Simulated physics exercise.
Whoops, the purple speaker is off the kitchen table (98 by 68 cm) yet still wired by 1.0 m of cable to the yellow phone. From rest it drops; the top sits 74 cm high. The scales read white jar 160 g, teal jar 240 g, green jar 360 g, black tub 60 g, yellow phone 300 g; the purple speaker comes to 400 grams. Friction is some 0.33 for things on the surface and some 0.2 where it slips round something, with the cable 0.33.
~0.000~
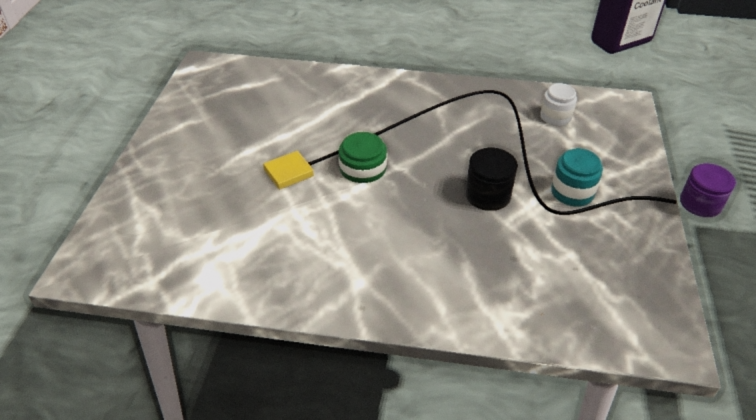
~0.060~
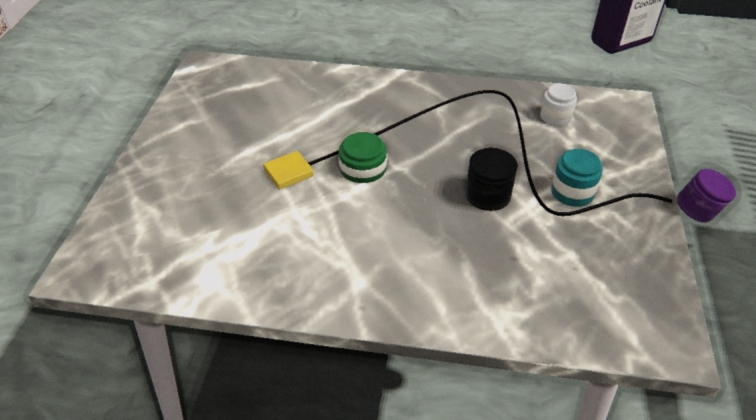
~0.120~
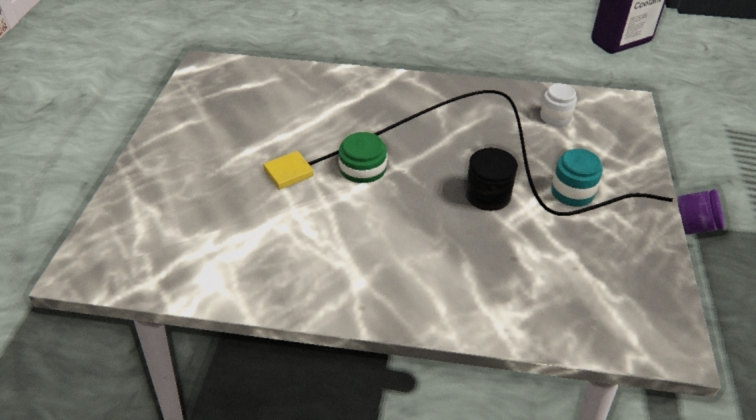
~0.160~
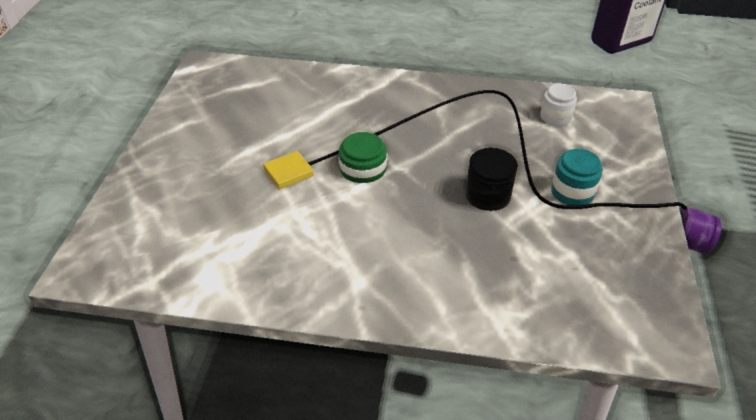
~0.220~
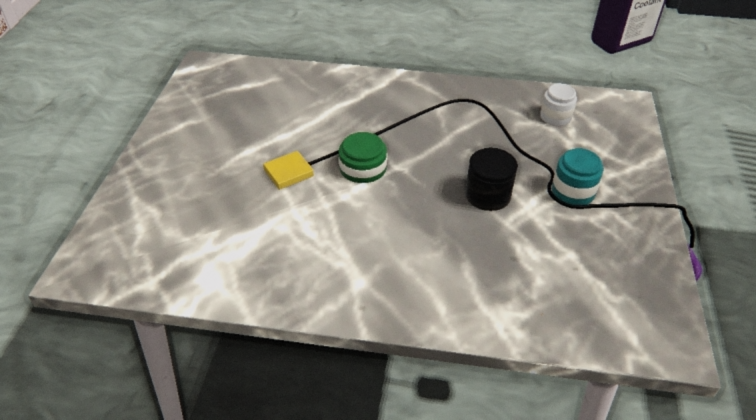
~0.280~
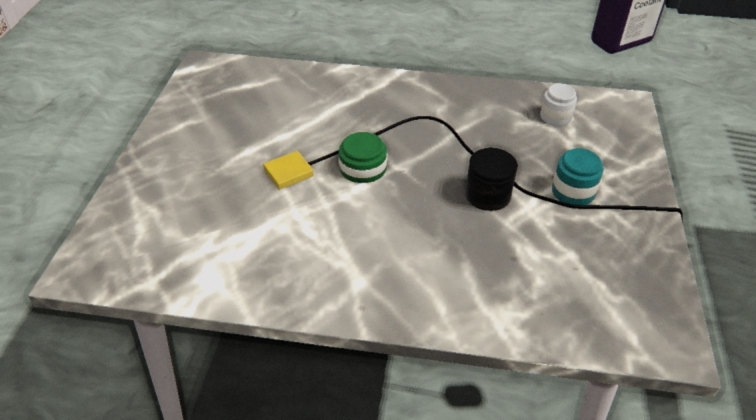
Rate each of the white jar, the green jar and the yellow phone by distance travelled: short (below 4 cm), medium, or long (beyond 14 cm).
Ratings: White jar - short, green jar - medium, yellow phone - long.
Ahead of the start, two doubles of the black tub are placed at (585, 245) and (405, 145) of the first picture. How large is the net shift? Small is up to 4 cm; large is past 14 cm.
Going in order, I'd call it a short shift for the first and a long shift for the second.
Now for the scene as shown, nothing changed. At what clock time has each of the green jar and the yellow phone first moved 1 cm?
Approx. times - green jar: 0.38 s, yellow phone: 0.38 s.
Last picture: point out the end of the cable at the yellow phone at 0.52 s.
Near (384, 158).
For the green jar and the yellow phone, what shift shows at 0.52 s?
I'd say the green jar is some 8 cm out, the yellow phone some 15 cm.
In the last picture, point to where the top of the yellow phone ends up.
(535, 165).
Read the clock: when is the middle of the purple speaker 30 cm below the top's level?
0.30 s.
By 0.5 s, the cable's tail end at (384, 158); yellow phone 14 cm off its start, green jar 8 cm off its start, black tub 8 cm off its start.
By 0.7 s, the cable's tail end at (463, 157); yellow phone 28 cm off its start, green jar 9 cm off its start, purple speaker over the edge.
By 1.0 s, the cable's tail end at (553, 172); yellow phone 43 cm off its start at (533, 164), green jar 9 cm off its start at (370, 179), purple speaker over the edge.
By 1.2 s, the cable's tail end at (555, 174); yellow phone 43 cm off its start, green jar 9 cm off its start, purple speaker over the edge.
By 2.4 s, the cable's tail end at (555, 174); yellow phone 43 cm off its start at (535, 165), green jar 9 cm off its start at (370, 179), white jar 0 cm off its start at (562, 91), purple speaker over the edge.
